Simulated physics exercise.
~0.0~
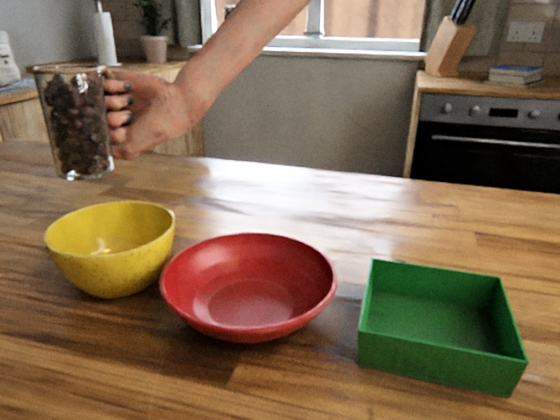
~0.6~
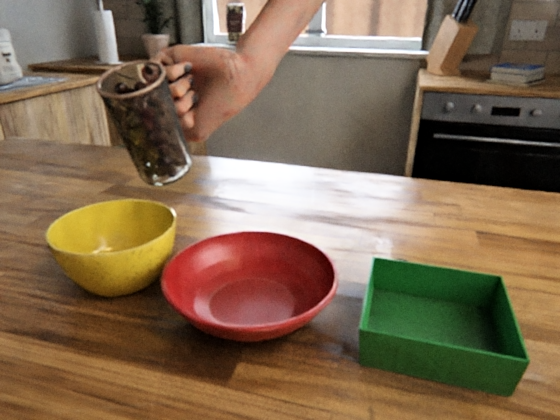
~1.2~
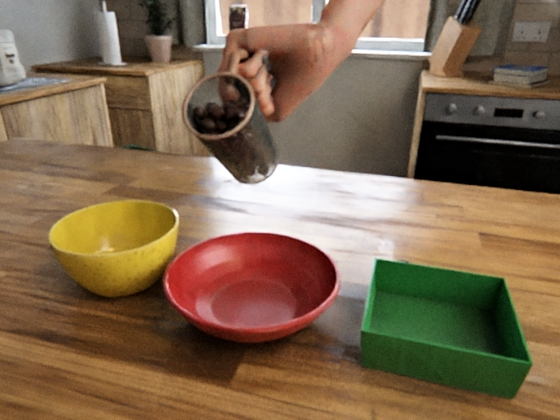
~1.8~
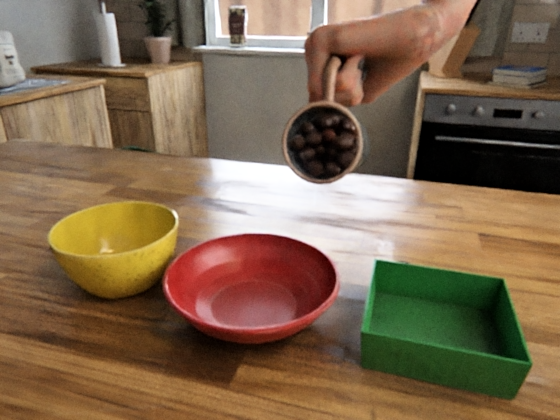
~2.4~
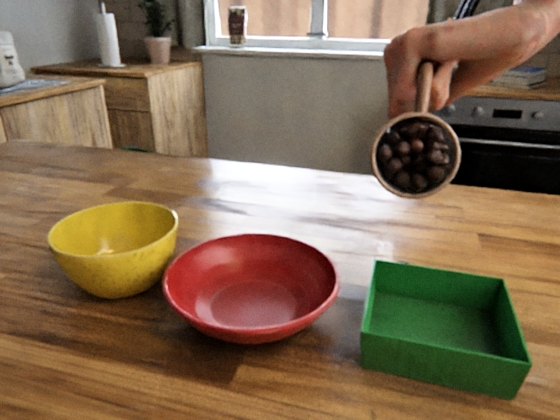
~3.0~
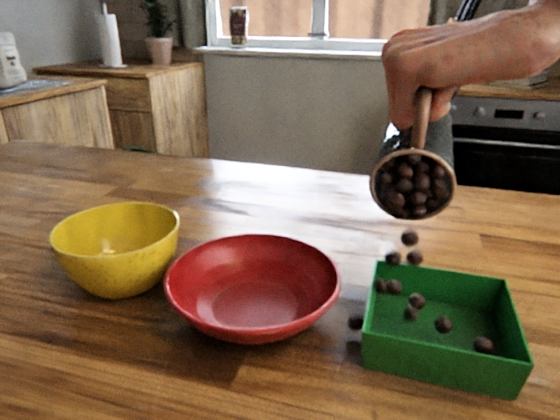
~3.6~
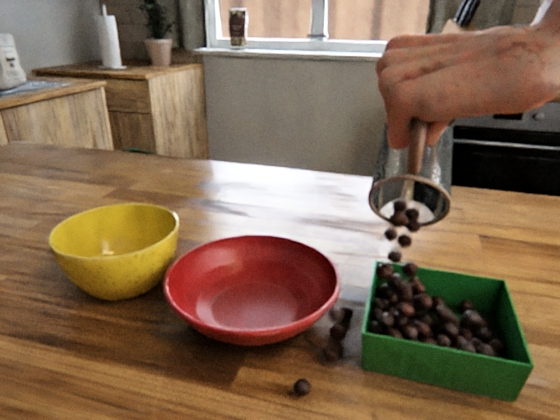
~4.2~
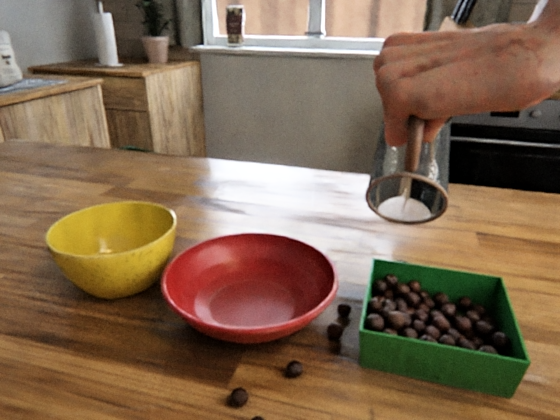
In this clip, a hand carries a clear cup of chocolate balls rightward over a yellow bowl and a red bowl, tilting it, then pours them into a green tin; most land inside, while a few scatter on the wooden table, leaving the cup empty and both bowls unfilled.
